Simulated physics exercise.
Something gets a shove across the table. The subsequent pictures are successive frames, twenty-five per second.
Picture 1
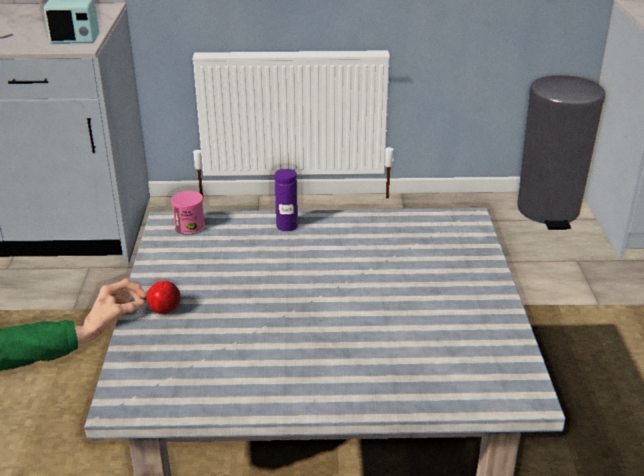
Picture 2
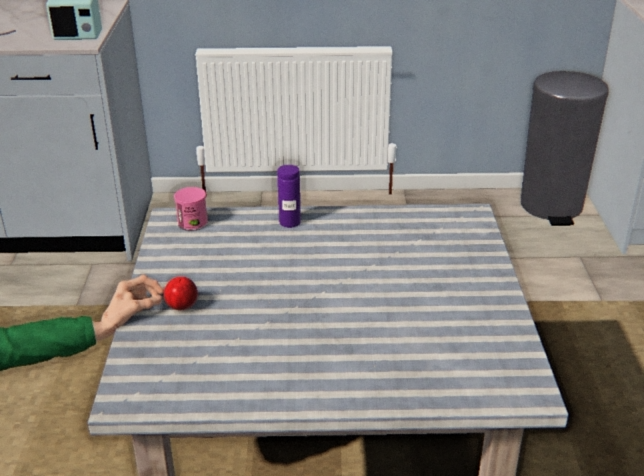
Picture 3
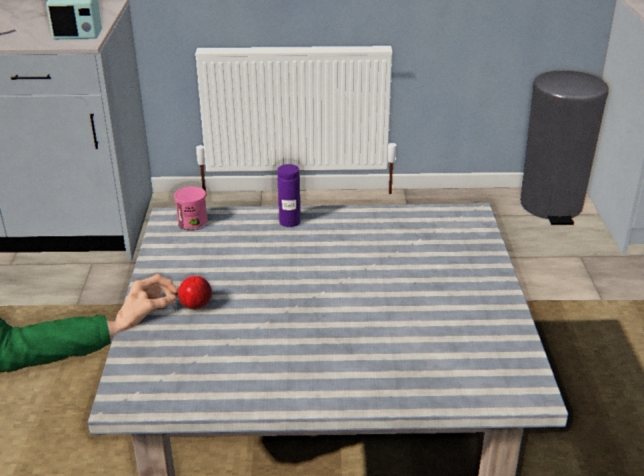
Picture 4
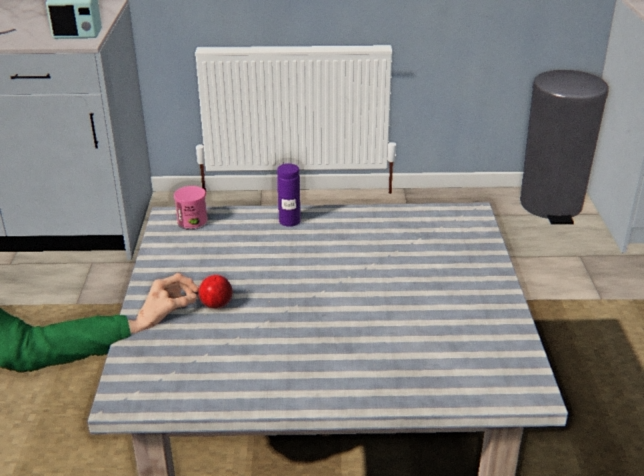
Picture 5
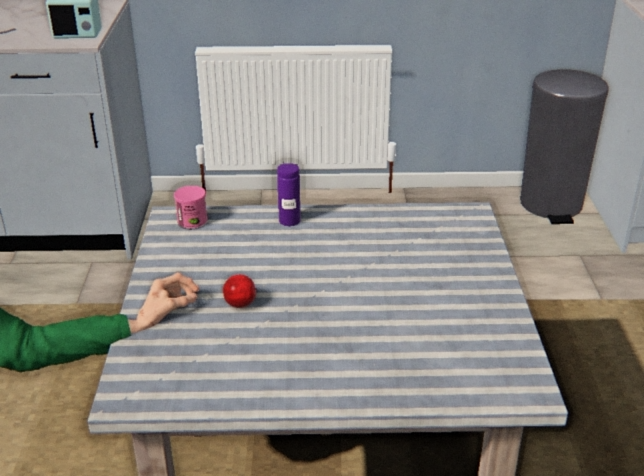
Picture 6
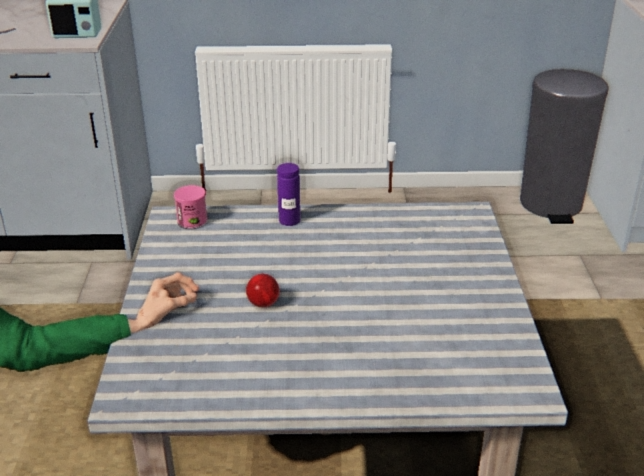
At the start, a hand in a green sleeve touches a red apple near the left edge of a striped table, with a pink container and purple bottle behind. The hand pushes the apple rightward, then stays still while the apple moves on alone, away from the fingers toward the right.
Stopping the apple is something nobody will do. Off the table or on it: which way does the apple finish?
Off the table.
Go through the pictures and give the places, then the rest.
Under the hand; red apple (164, 297), in the first frame.
Under the hand; red apple (181, 293), in the second frame.
Under the hand; red apple (195, 293), in the third frame.
Red apple (216, 292), in the fourth frame.
Red apple (239, 291) displaced about its own width, in the fifth frame.
Red apple (263, 290) displaced about its own width, in the sixth frame.
Then, 0.40 s past the last view, red apple displaced well along near (478, 288).
Then, 0.80 s past the last view, red apple now off the table.
Finally, off the table, red apple.
